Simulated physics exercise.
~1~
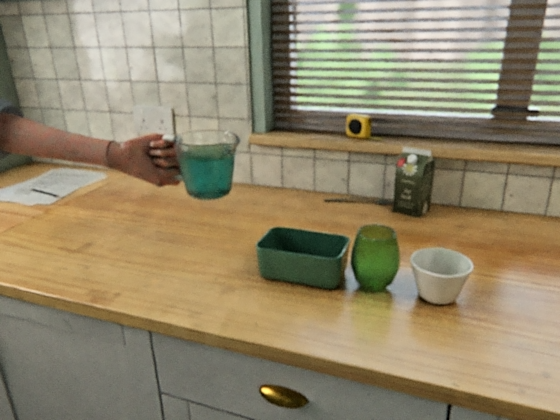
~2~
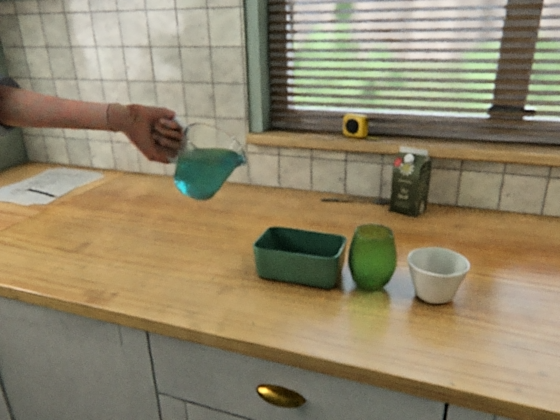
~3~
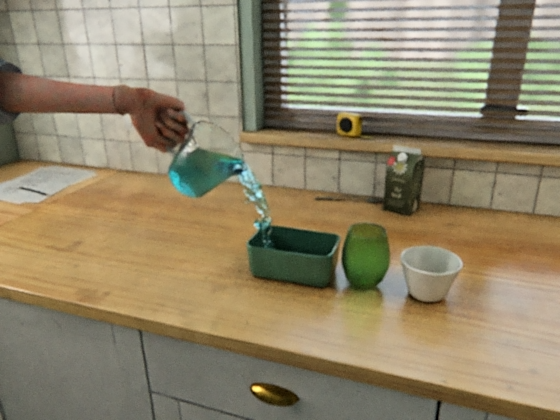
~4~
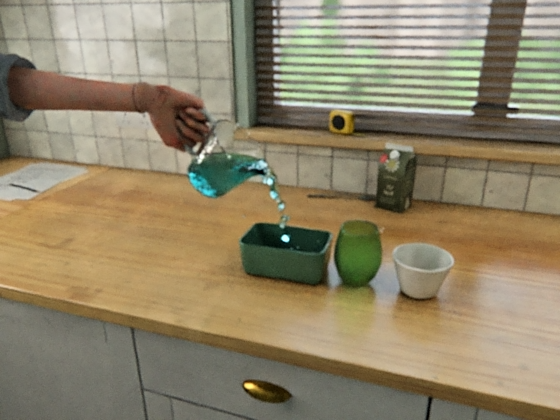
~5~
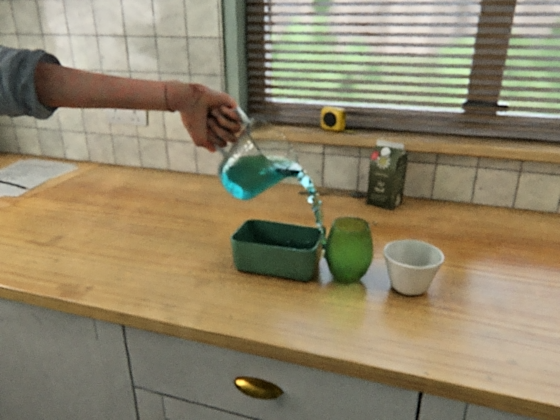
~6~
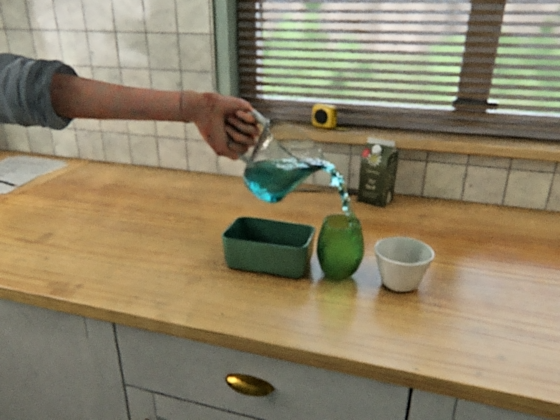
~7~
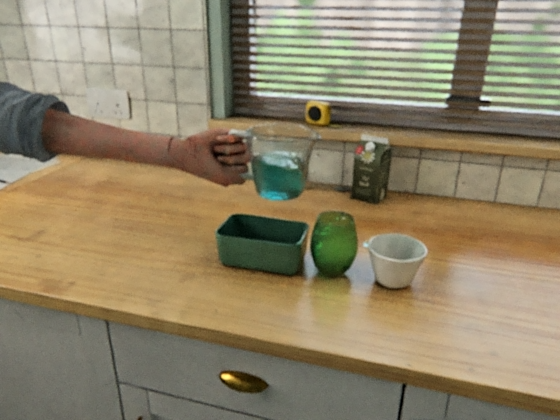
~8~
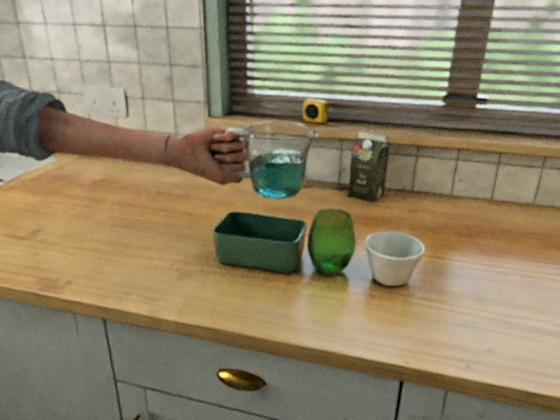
A hand tilts a glass jug rightwards, pouring blue water into a green box, then levels it.
